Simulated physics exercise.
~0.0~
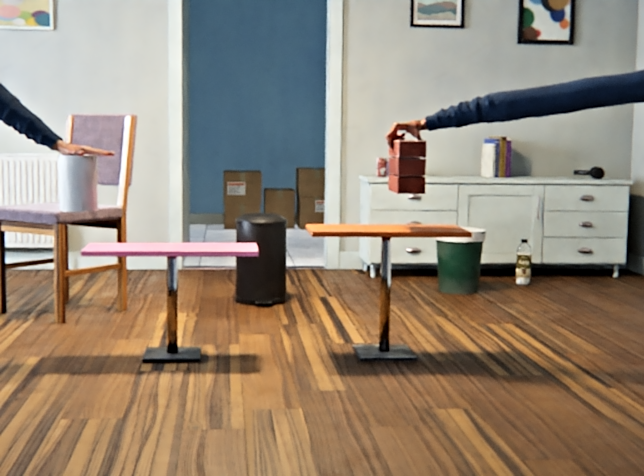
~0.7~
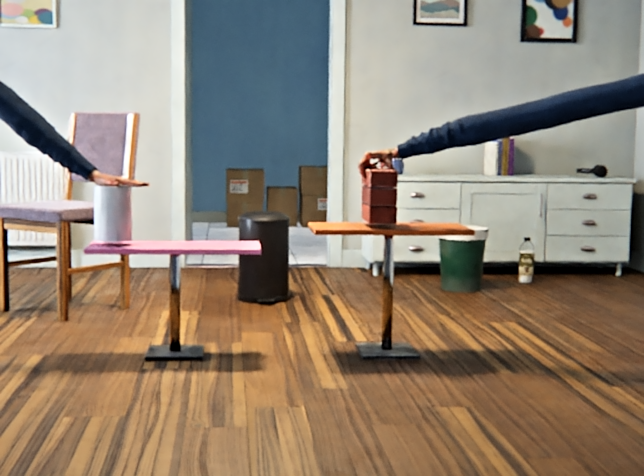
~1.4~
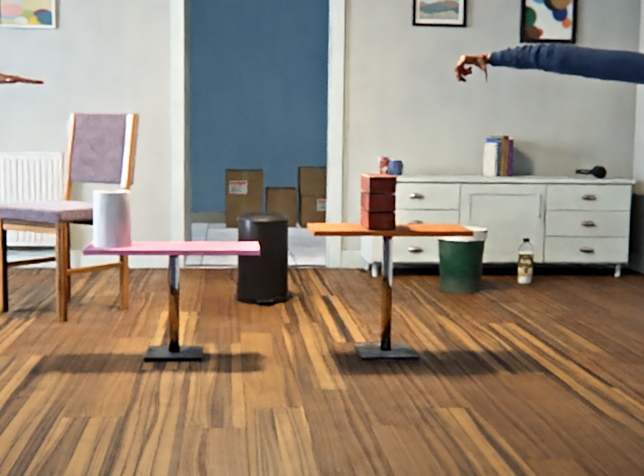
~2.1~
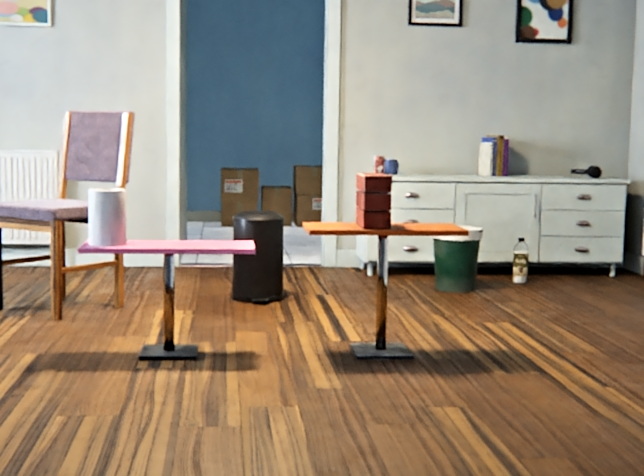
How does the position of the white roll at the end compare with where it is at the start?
At the start it is held in the air just above and beside the left end of the pink table. By the end it is a little lower and further right, standing on the left end of the pink tabletop.
